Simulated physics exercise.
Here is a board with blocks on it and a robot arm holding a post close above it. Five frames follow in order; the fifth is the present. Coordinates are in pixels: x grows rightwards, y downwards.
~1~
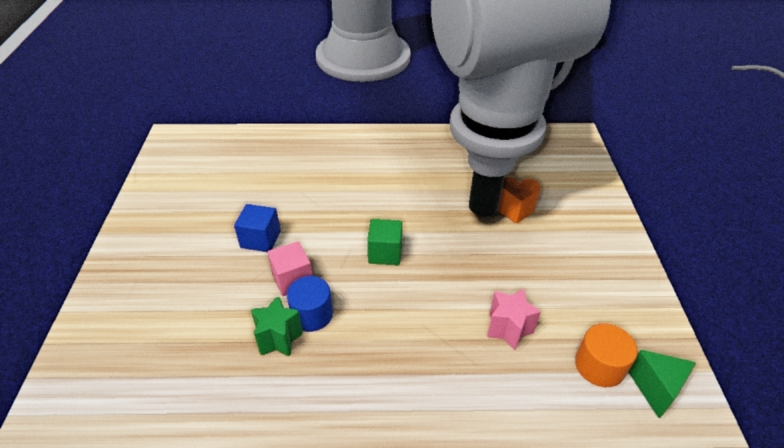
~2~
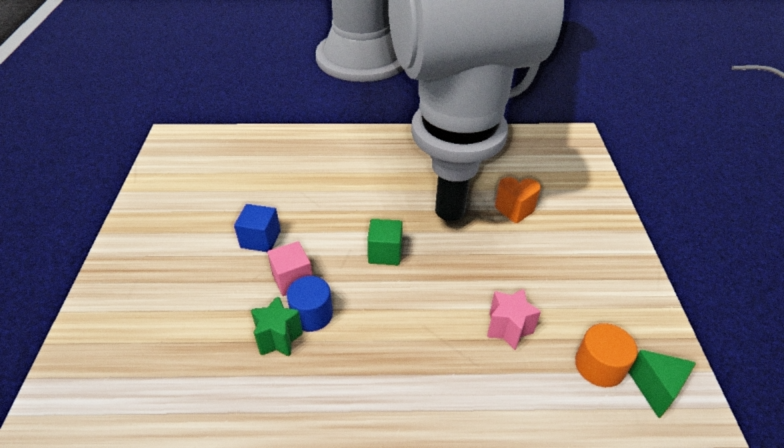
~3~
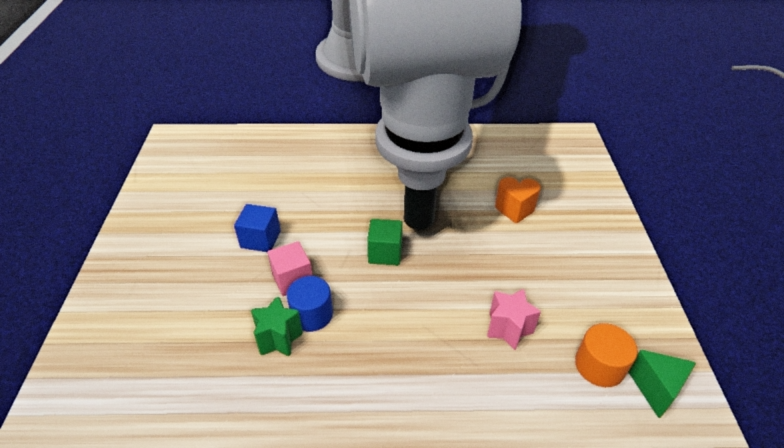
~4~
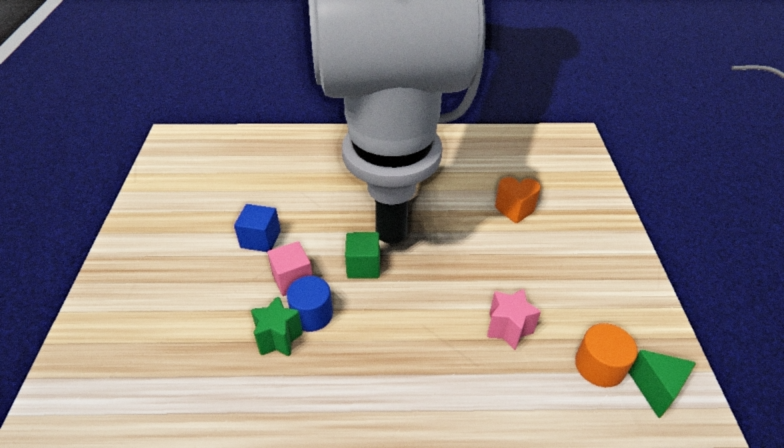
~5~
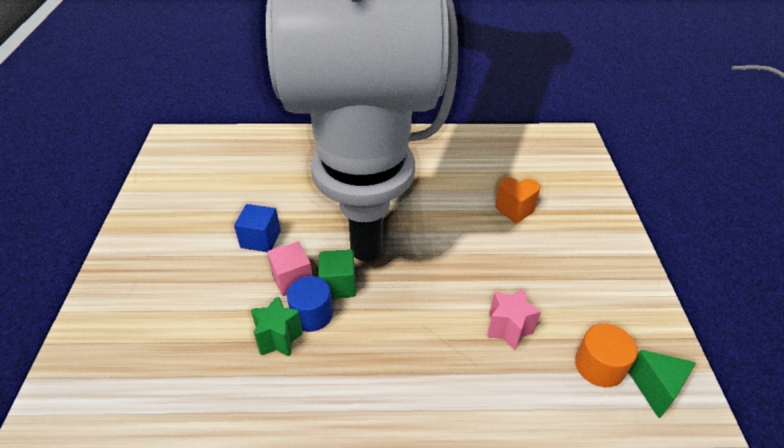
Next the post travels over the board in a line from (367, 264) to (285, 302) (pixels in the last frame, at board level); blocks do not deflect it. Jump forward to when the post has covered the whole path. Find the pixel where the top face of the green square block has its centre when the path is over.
Put as a pixel place, it's (250, 301).
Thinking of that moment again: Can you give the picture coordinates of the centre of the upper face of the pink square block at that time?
I predict (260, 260).
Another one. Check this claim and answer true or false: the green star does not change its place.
False.
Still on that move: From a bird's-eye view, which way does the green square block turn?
Viewed from above: Anti-clockwise.
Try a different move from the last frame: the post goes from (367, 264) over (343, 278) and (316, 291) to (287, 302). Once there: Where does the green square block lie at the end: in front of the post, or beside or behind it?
Pushed along.
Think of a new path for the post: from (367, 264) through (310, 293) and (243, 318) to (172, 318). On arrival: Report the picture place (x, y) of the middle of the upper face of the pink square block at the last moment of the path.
My best guess is (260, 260).
The first path, step by step. Halfway along, post (324, 269); green star (252, 343); pink square block (264, 259), turned 60° clockwise; blue disc (282, 314); green square block (290, 282).
At the end, post (282, 288); green star (241, 362); pink square block (260, 260), turned 75° clockwise; blue disc (268, 330); green square block (250, 301), turned 25° anticlockwise.
